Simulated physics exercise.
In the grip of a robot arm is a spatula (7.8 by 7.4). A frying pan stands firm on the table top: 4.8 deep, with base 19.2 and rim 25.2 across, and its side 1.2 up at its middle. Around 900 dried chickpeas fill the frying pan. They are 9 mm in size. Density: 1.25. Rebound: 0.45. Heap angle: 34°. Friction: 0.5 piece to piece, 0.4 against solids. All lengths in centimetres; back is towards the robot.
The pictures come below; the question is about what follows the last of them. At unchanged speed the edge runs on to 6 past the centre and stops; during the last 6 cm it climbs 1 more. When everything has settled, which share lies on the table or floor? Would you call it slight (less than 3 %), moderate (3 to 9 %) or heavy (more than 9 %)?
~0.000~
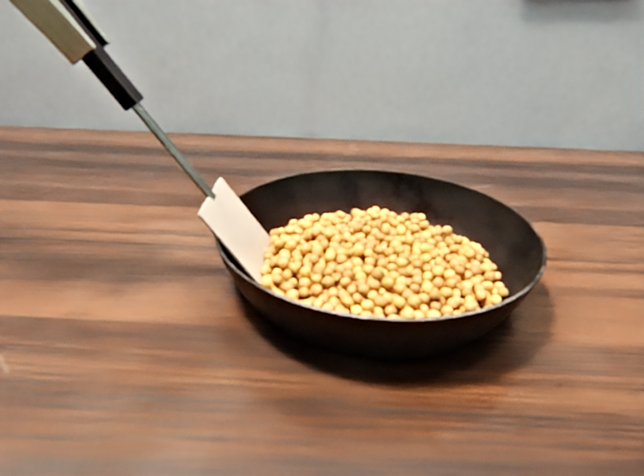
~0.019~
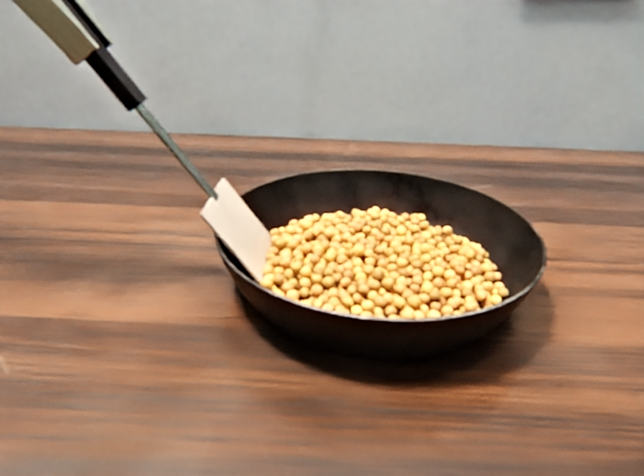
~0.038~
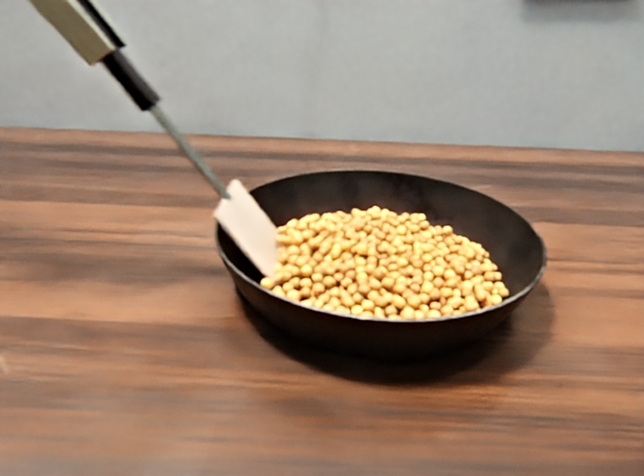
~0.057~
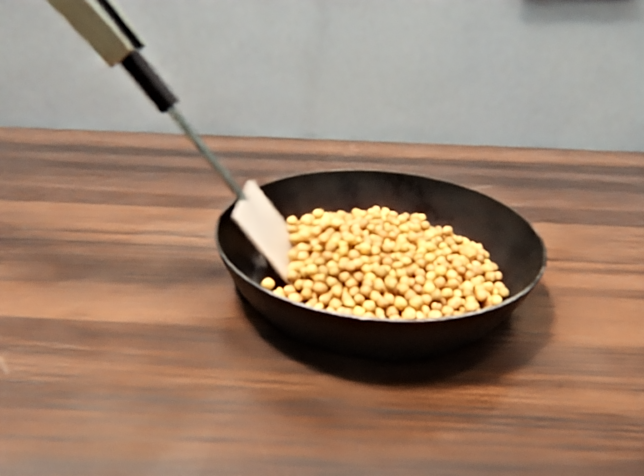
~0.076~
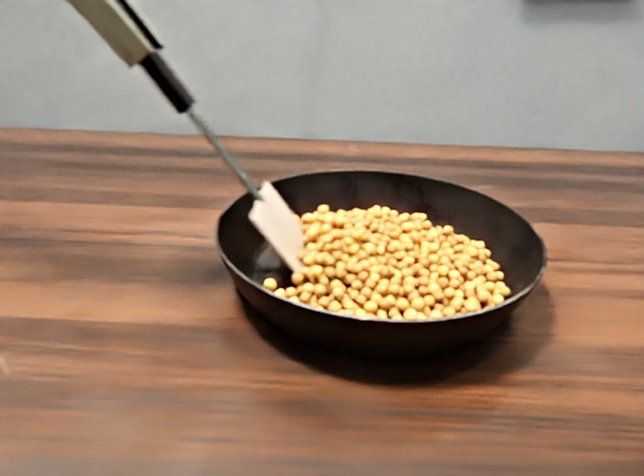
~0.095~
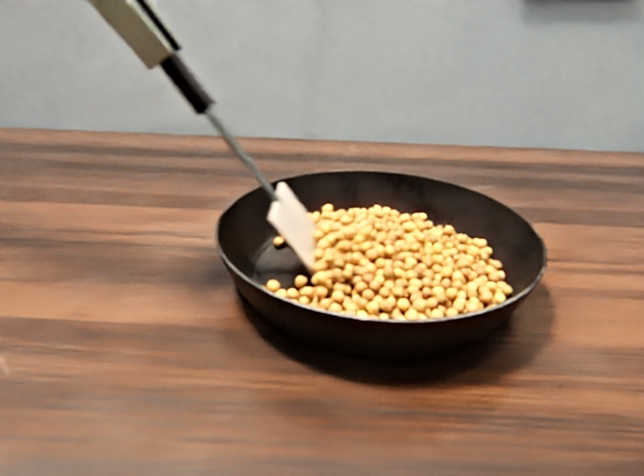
I would call it slight, less than 3 %.
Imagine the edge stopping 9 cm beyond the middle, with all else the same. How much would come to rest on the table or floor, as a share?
Changed stop: Approx. 10 %.
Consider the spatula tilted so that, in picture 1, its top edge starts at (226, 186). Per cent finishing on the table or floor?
About 0 per cent.
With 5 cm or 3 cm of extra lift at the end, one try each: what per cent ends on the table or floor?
It works out to some 0 per cent for the first setting and some 0 per cent for the second.
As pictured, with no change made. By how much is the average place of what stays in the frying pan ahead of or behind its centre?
It sits near 4.0 centimetres ahead of centre.
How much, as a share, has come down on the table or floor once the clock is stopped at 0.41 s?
0 %.
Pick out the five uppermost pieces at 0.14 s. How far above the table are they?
Around 4 cm above the table.
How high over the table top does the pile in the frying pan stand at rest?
5.5 cm.
After 0.14 s, sloping 54°, highest piece 5 above the table; 900 in the frying pan.
After 0.19 s, sloping 54°, highest piece 5 above the table; 900 in the frying pan.
After 0.41 s, sloping 54°, highest piece 5 above the table; 899 in the frying pan, 1 on the table or floor.
After 1.46 s, sloping 54°, highest piece 5 above the table; 899 in the frying pan, 1 on the table or floor.
At rest, 899 in the frying pan, 1 on the table or floor. That is 0 % on the table or floor.
